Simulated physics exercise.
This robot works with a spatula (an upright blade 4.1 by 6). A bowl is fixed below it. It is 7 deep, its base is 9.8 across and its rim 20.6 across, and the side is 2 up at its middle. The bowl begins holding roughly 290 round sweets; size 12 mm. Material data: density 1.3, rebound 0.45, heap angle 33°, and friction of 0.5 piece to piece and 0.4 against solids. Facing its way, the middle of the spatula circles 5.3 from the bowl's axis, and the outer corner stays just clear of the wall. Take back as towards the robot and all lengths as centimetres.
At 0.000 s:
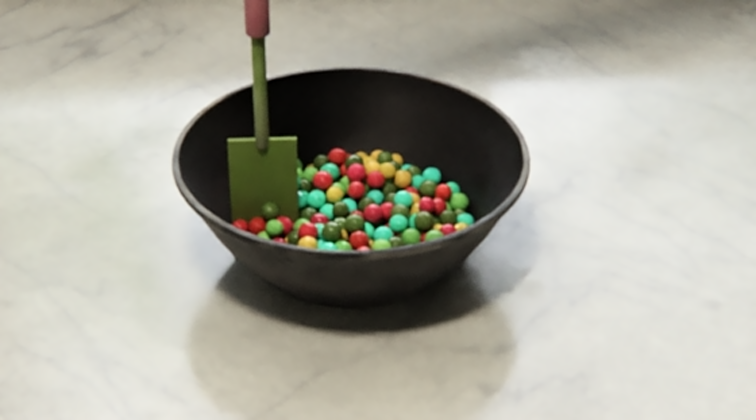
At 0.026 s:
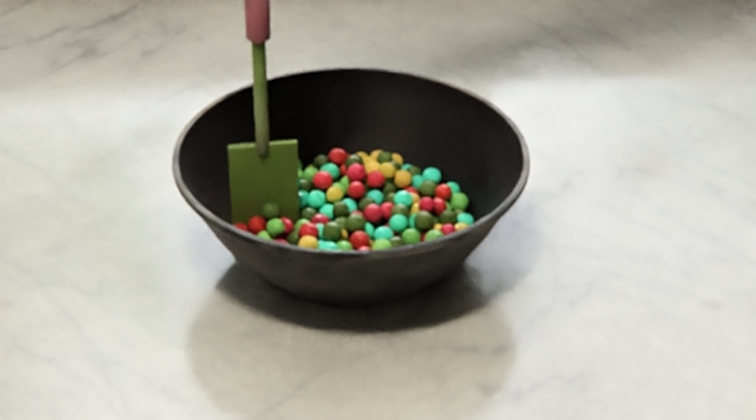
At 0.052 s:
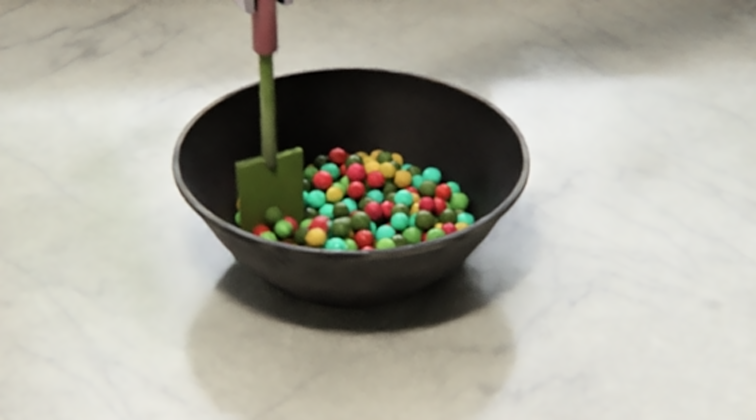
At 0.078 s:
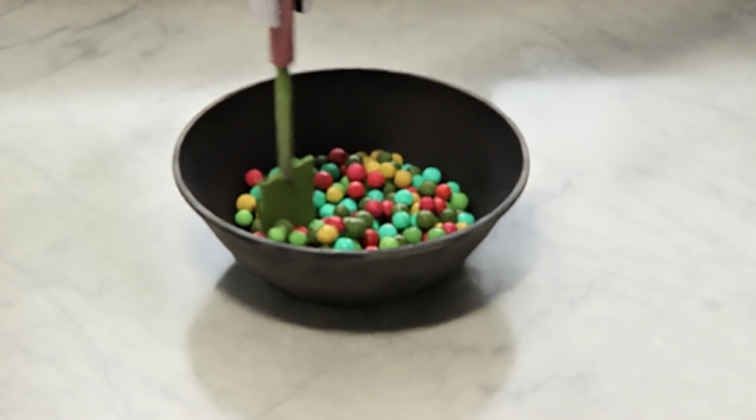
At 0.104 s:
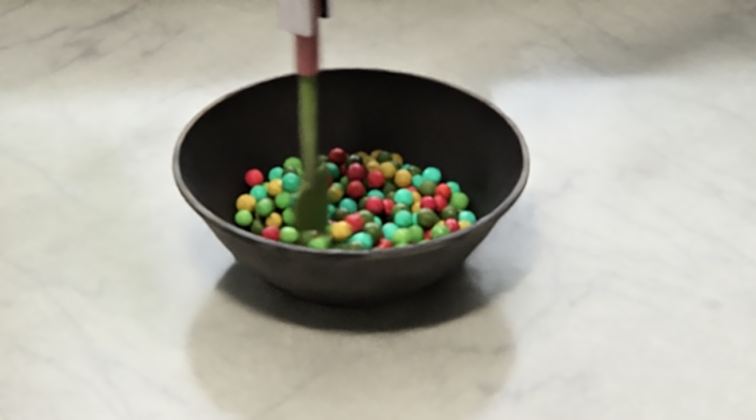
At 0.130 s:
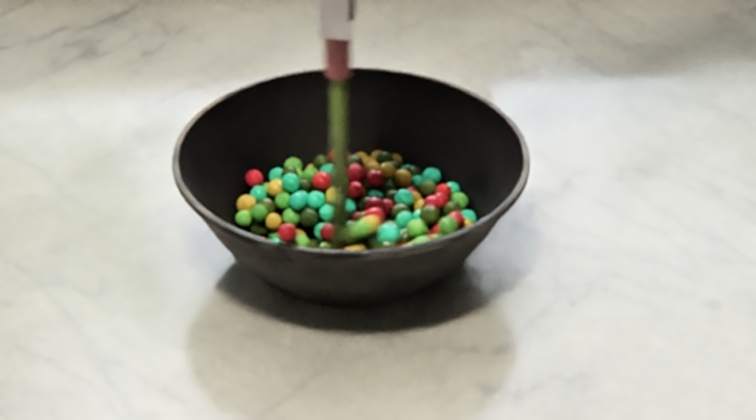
A dark round bowl sits on a pale, veined marble surface, seen from slightly above by a camera that stays still. Inside is a heap of small round sweets in red, yellow, turquoise and green, with a green spatula on a pinkish handle standing upright at the left. The spatula sweeps rightward along the near side, its blade turning edge-on and pushing through the sweets, which shift around it.
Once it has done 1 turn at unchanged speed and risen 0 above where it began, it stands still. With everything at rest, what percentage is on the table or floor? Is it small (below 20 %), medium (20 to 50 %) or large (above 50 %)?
It is small.
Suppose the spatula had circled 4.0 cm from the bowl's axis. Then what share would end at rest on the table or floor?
That would come to roughly 0 percent.
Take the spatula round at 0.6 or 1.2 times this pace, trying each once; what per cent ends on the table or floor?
I'd expect about 0 per cent, then about 20 per cent.
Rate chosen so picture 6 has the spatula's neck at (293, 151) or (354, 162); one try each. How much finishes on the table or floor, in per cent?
Close to 0 and 15 in a hundred.
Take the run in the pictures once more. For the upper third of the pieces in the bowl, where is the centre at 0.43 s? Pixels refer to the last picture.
Around (278, 132).
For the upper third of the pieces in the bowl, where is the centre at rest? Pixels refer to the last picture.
I'd say close to (306, 246).
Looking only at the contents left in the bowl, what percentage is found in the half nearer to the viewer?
Some 60 per cent.
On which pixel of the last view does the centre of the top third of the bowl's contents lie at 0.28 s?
Near (453, 159).
By 0.28 s, 186° round, highest piece 10 above the table; 284 in the bowl, 2 on the table or floor, 8 in flight or on the tool.
By 0.43 s, 292° round, highest piece 9 above the table; 277 in the bowl, 11 on the table or floor, 6 in flight or on the tool.
By 0.70 s, 0° round, highest piece 7 above the table; 261 in the bowl, 33 on the table or floor.
By 1.40 s, 0° round, highest piece 6 above the table; 261 in the bowl, 33 on the table or floor.
Final count, 261 in the bowl, 33 on the table or floor. That is 11 % on the table or floor.
